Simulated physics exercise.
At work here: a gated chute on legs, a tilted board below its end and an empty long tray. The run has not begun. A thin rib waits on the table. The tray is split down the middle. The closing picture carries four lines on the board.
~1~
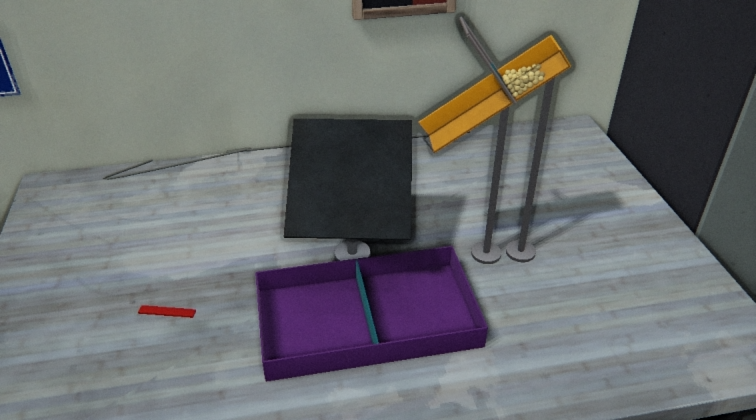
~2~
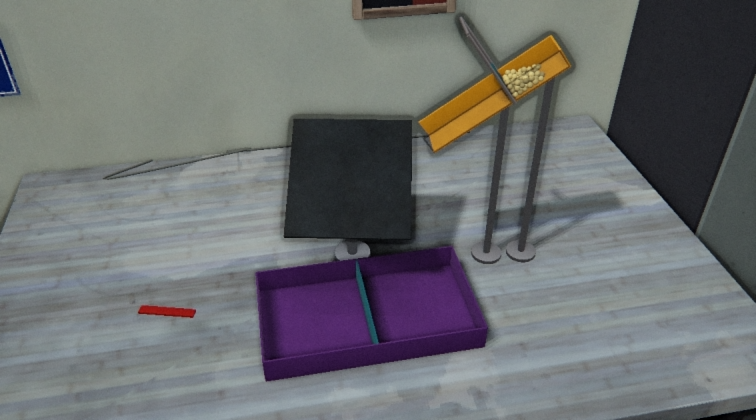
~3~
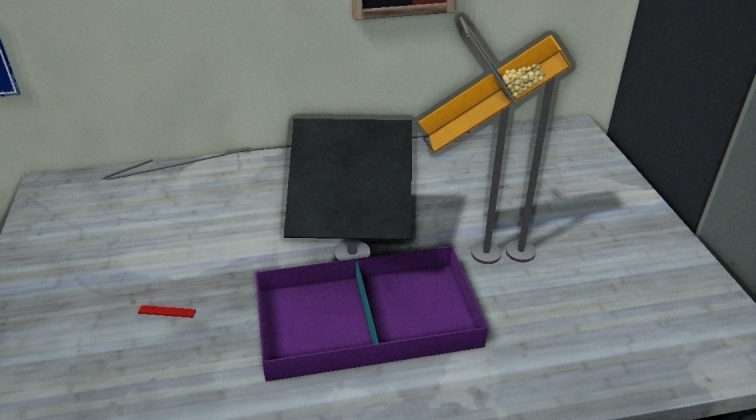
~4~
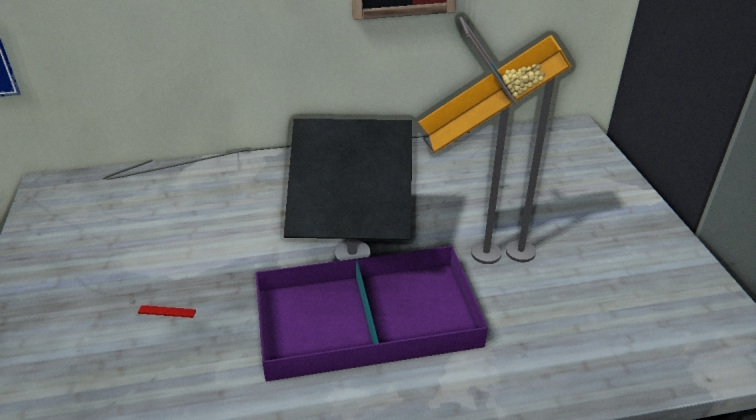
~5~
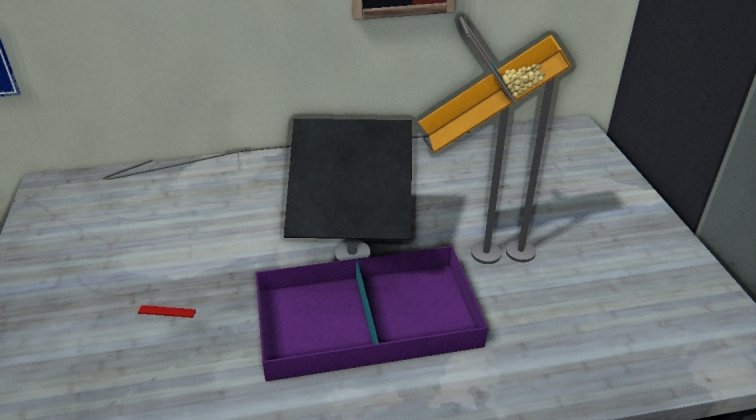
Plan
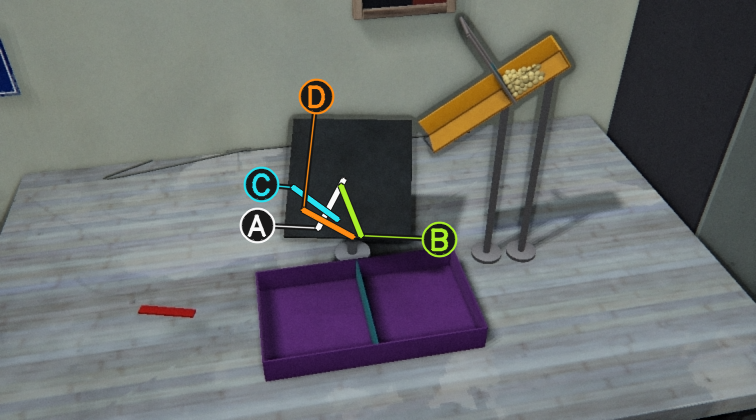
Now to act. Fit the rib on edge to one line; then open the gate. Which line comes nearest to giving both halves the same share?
D is best.
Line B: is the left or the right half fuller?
The right half.
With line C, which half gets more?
More lands on the left.
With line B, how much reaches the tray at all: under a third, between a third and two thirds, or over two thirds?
Over two thirds.
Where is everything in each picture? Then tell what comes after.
Load behind the gate at (521, 77), soya beans; lip of the chute at (432, 144), sloping fairly steeply, in the first picture.
Middle of the board at (350, 176), tilted fairly steeply; middle of its low edge at (347, 238); of its high edge at (353, 119), in the second picture.
Front corners of the tray at (263, 362) and (487, 328); front end of its middle wall at (378, 344); gate still shut at (497, 73), in the third picture.
Middle of the load at (521, 77); lip at (432, 144), in the fourth picture.
Middle of the load at (521, 77); lip at (432, 144), in the fifth picture.
On the marked copy, line A from (343, 180) to (318, 228); line B from (341, 186) to (361, 235); line C from (293, 187) to (337, 219); line D from (303, 210) to (352, 236).
For line A, of what is caught, most in the left half, a small part in the right.
For line B, of what is caught, a small part in the left half, nearly all in the right.
For line C, of what is caught, most in the left half, about a quarter in the right.
For line D, of what is caught, about a third in the left half, about two thirds in the right.
